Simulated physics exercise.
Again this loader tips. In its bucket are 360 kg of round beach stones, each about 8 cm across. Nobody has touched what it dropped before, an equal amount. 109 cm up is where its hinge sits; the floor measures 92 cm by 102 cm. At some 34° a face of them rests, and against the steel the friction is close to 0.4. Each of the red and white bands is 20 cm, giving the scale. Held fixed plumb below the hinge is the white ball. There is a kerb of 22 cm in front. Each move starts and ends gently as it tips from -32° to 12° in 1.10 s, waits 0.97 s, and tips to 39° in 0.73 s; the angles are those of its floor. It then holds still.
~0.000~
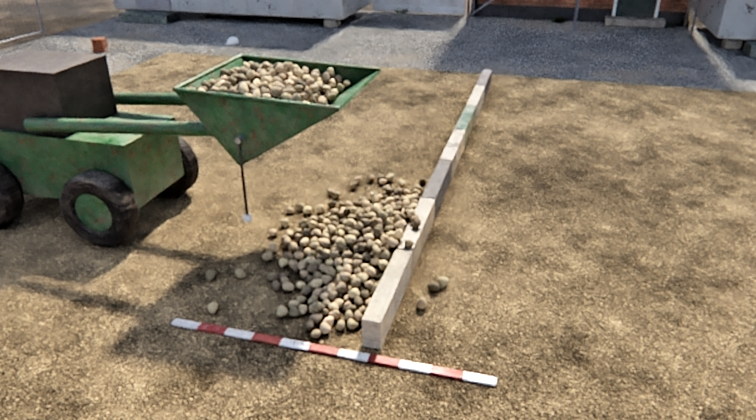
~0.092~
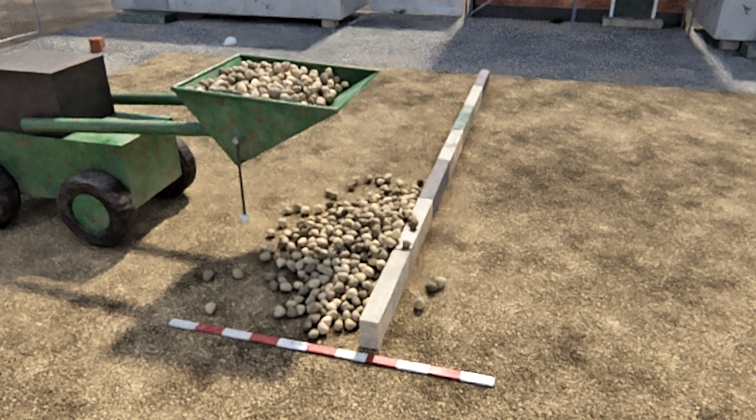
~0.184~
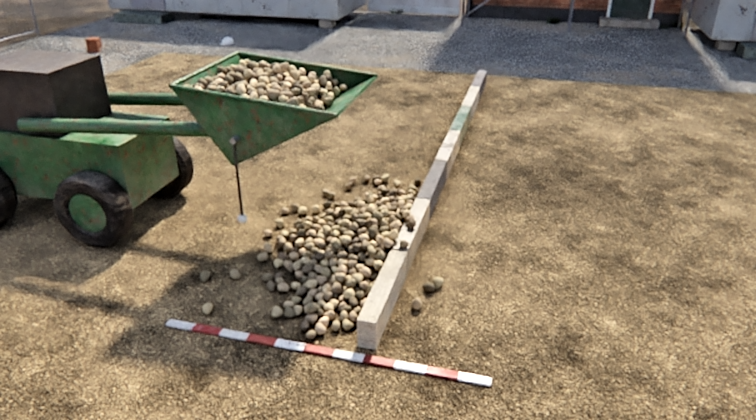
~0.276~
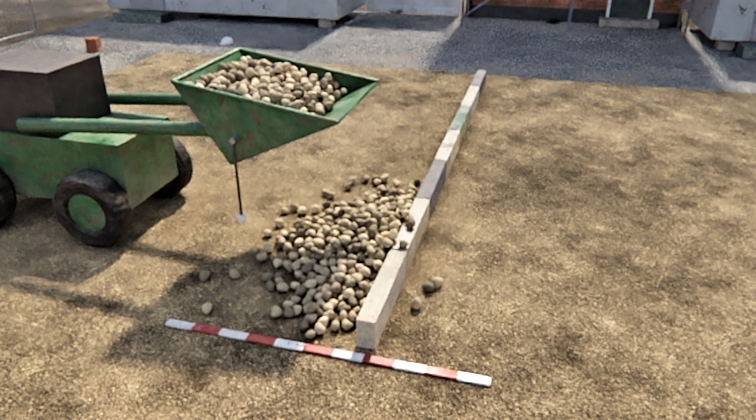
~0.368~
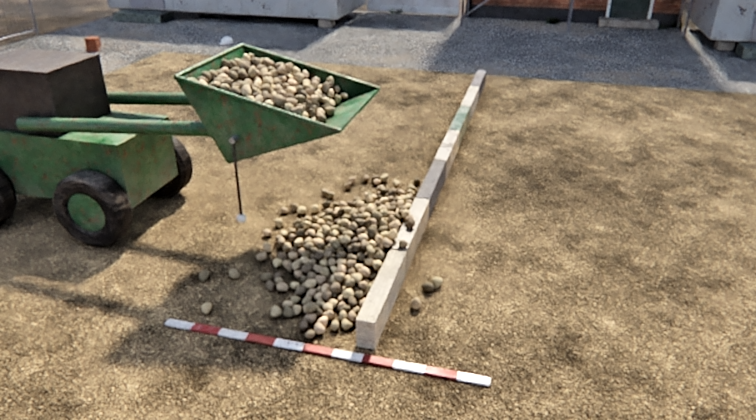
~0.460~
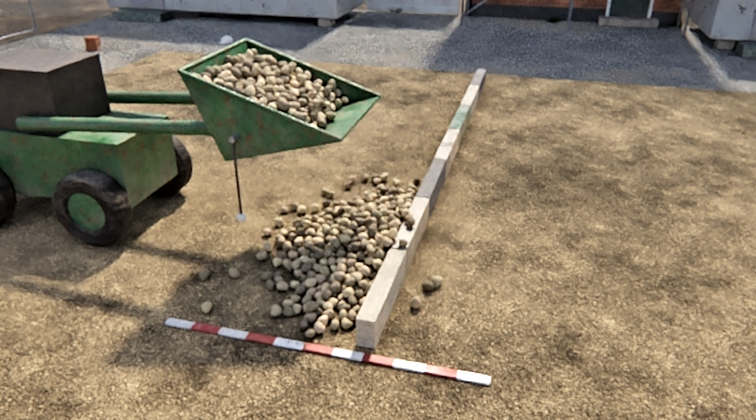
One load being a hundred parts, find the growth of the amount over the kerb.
A growth of about 20 parts in a hundred.
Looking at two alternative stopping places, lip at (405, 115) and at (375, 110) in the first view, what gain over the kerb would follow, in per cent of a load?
Near 90 in a hundred first, near 60 in a hundred second.
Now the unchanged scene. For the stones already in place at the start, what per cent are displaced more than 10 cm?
Close to 10 in a hundred of them.
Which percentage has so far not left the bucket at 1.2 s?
About 95 percent.
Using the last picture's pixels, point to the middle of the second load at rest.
Their middle rests near (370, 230).
After 0.8 s the floor is at 5°; in per cent of one load, 100 in the bucket, 99 on this side of the kerb, 1 over the kerb; the foremost stones are at (413, 248).
After 1.2 s the floor is at 12°; in per cent of one load, 97 in the bucket, 102 on this side of the kerb, 1 over the kerb; the foremost stones are at (413, 248).
After 3.2 s the floor is at 39°; in per cent of one load, 0 in the bucket, 180 on this side of the kerb, 20 over the kerb; the foremost stones are at (560, 248).
After 5.8 s the floor is at 39°; in per cent of one load, 0 in the bucket, 180 on this side of the kerb, 20 over the kerb; the foremost stones are at (560, 248). Net gain over the kerb, 20.
